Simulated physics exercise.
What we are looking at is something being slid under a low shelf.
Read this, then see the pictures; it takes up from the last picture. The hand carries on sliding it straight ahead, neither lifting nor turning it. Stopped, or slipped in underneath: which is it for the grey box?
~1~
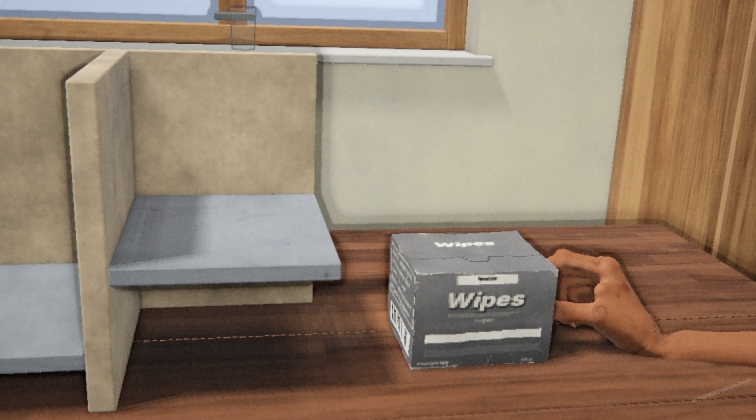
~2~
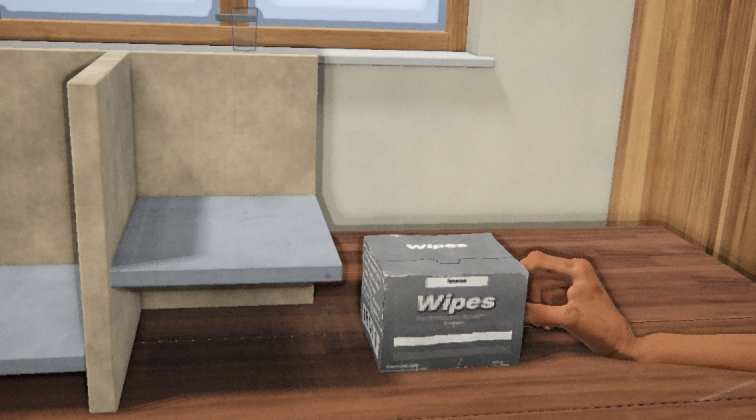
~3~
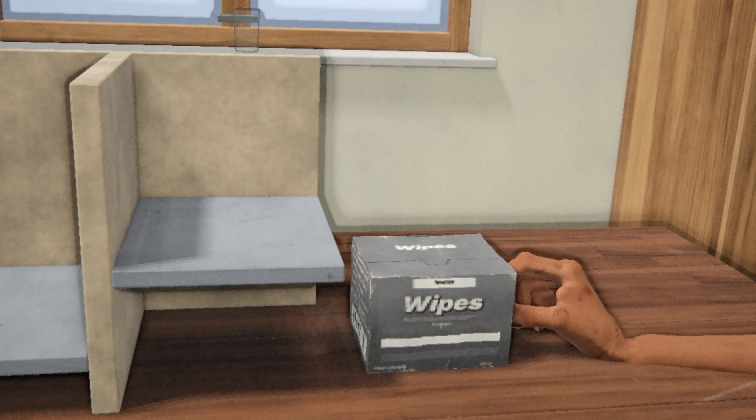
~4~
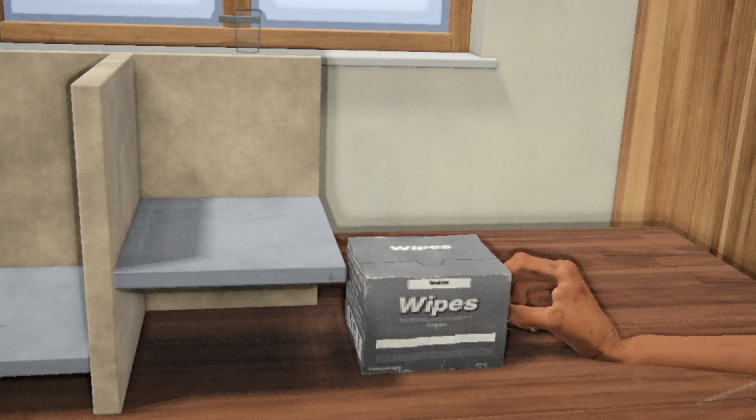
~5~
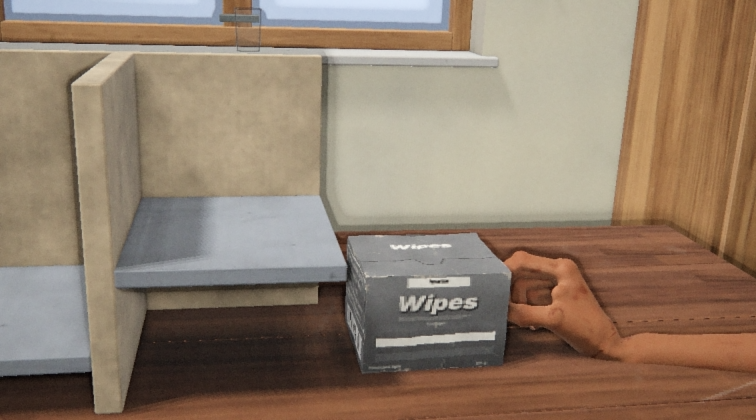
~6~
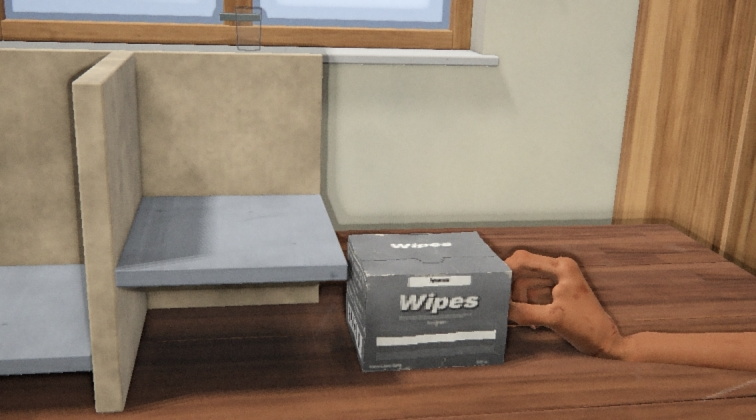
My guess is it gets through.
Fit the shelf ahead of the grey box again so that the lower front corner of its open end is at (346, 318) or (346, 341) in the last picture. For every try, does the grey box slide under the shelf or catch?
In the order given, it bumps the shelf, then bumps the shelf.
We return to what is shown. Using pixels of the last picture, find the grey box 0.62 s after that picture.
(326, 302), roughly.
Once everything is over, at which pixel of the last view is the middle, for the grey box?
Somewhere around pixel (254, 304).
Then, 0.36 s later than the last frame, grey box sliding up to the opening near (383, 300).
Then, 0.62 s later than the last frame, grey box part of the way in near (326, 301).
Then, 0.82 s later than the last frame, grey box part of the way in near (282, 304).
When it is over, the grey box goes under, near (254, 305).
